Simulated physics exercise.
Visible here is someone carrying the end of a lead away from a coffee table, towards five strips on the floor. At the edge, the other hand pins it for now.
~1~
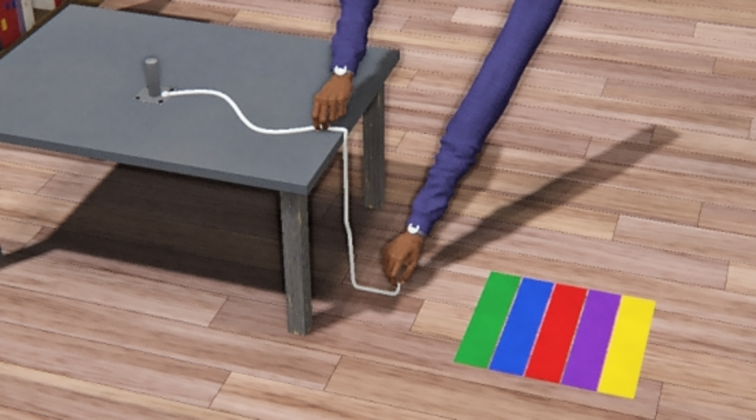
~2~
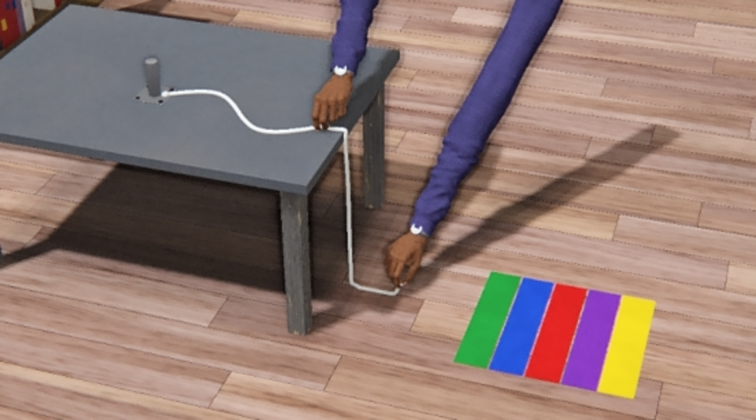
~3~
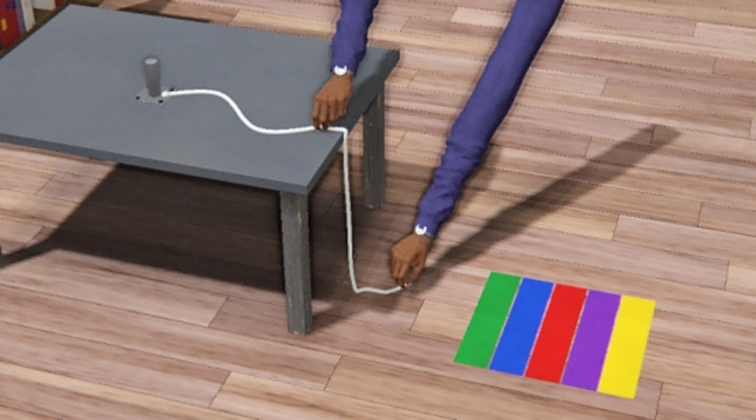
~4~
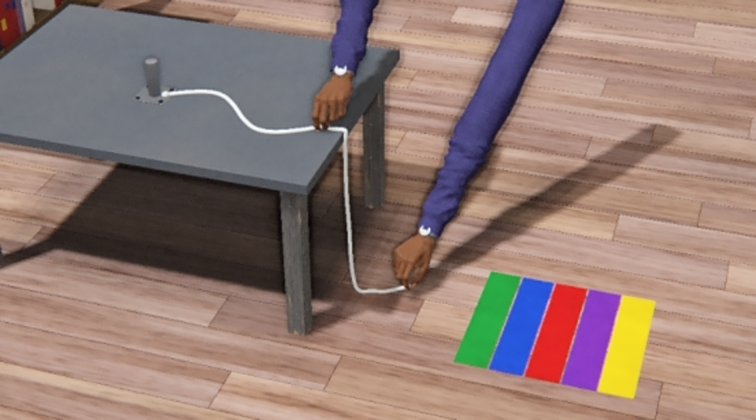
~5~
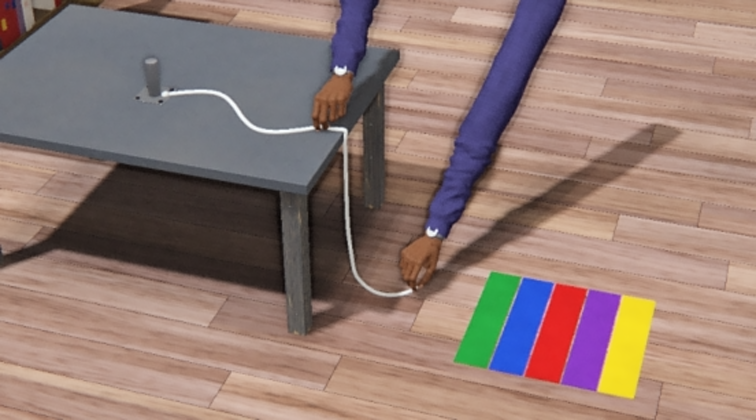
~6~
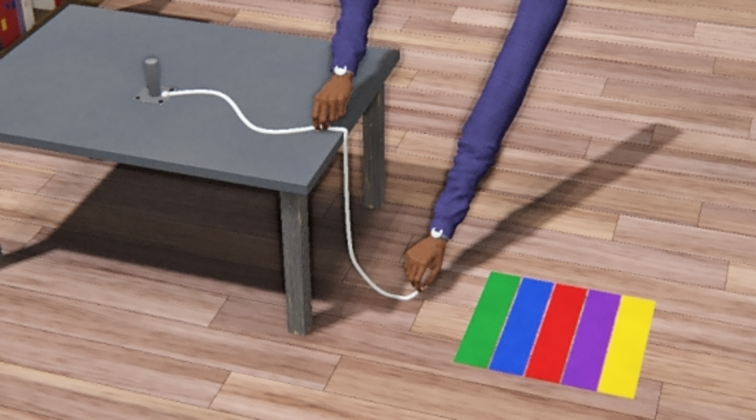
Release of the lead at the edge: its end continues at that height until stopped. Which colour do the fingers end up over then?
They end up over the red strip.
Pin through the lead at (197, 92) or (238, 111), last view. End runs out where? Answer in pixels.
Approximately (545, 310) and (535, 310), respectively.
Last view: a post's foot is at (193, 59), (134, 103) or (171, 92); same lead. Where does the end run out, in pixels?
Try 1 about (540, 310), try 2 about (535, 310), try 3 about (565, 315).
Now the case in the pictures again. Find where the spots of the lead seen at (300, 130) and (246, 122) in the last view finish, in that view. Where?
The first one ends up at (332, 129) and the second one at (274, 117).
Soon after, end near (482, 300); over green.
Then, end near (526, 308); over blue.
At full stretch, end near (553, 313); over red. It gets as far as the red strip.
